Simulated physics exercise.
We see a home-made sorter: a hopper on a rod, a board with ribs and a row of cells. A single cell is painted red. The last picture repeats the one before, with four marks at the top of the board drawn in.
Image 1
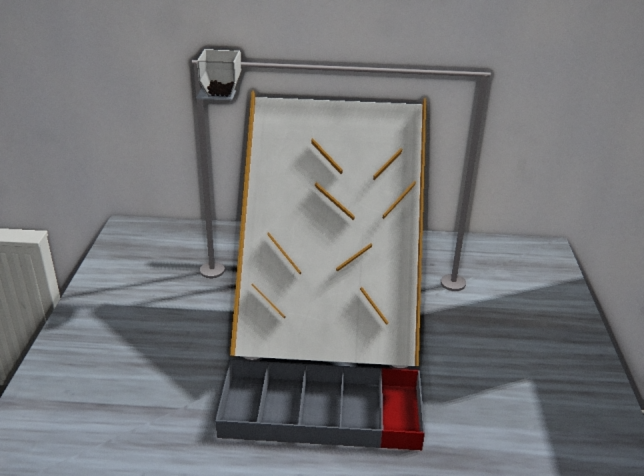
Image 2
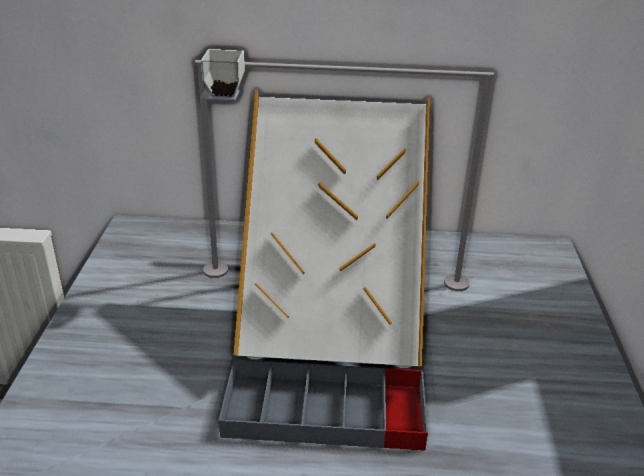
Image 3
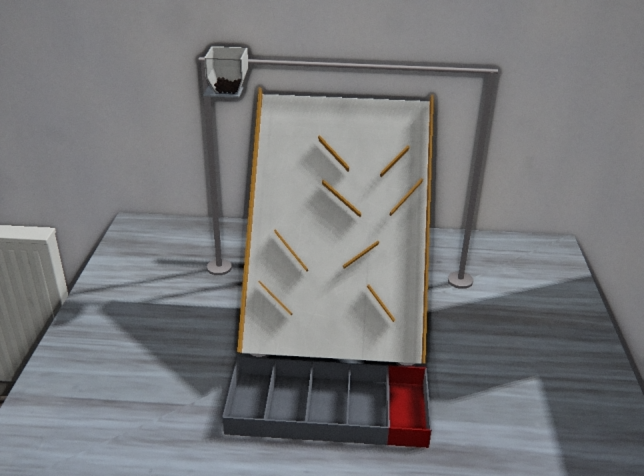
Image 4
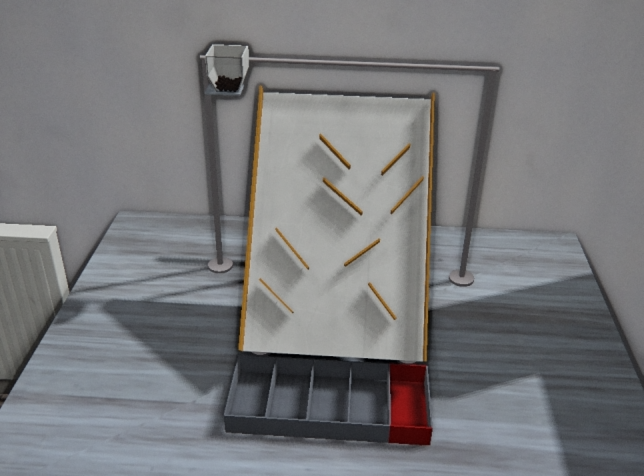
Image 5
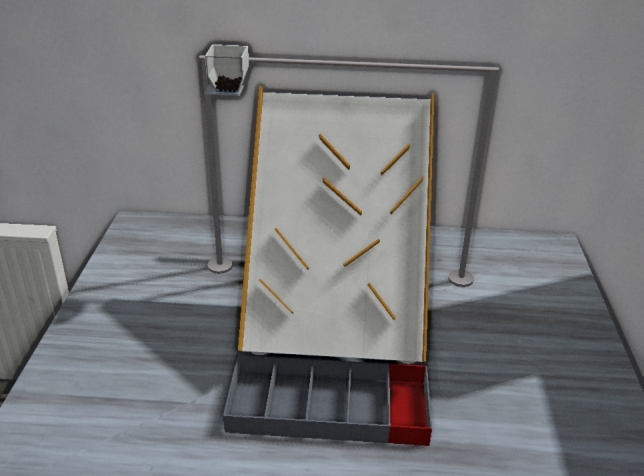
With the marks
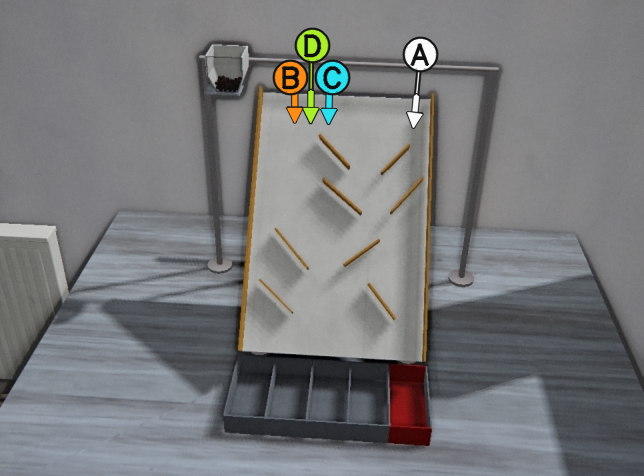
A tall, pale board with wooden edges leans upright on a grey wood-grain table against a plain grey wall, seen from the front and slightly above. Short, slanted orange-brown ribs dot its face, a clear hopper of dark pieces hangs from a metal rod at upper left, and five cells line its foot, the rightmost red. Nothing on the table moves; only the view shifts slightly.
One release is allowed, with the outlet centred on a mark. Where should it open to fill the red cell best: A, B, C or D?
Use mark C.
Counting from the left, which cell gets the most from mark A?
The second.
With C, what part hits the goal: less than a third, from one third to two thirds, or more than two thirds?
Mark C gives from one third to two thirds.
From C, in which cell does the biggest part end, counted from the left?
It is the fifth one.
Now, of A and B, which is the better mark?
A.
On the marked copy, mark A meets the board at (413, 122); mark B meets the board at (294, 117); mark C meets the board at (328, 118); mark D meets the board at (310, 117).
If A is chosen, roughly a quarter in the red cell, roughly two thirds in other cells.
If B is chosen, about a tenth in the red cell, the larger part in other cells, just a few outside the box.
If C is chosen, roughly half in the red cell, roughly half in other cells, just a few outside the box.
If D is chosen, about a tenth in the red cell, the larger part in other cells, about a tenth outside the box.
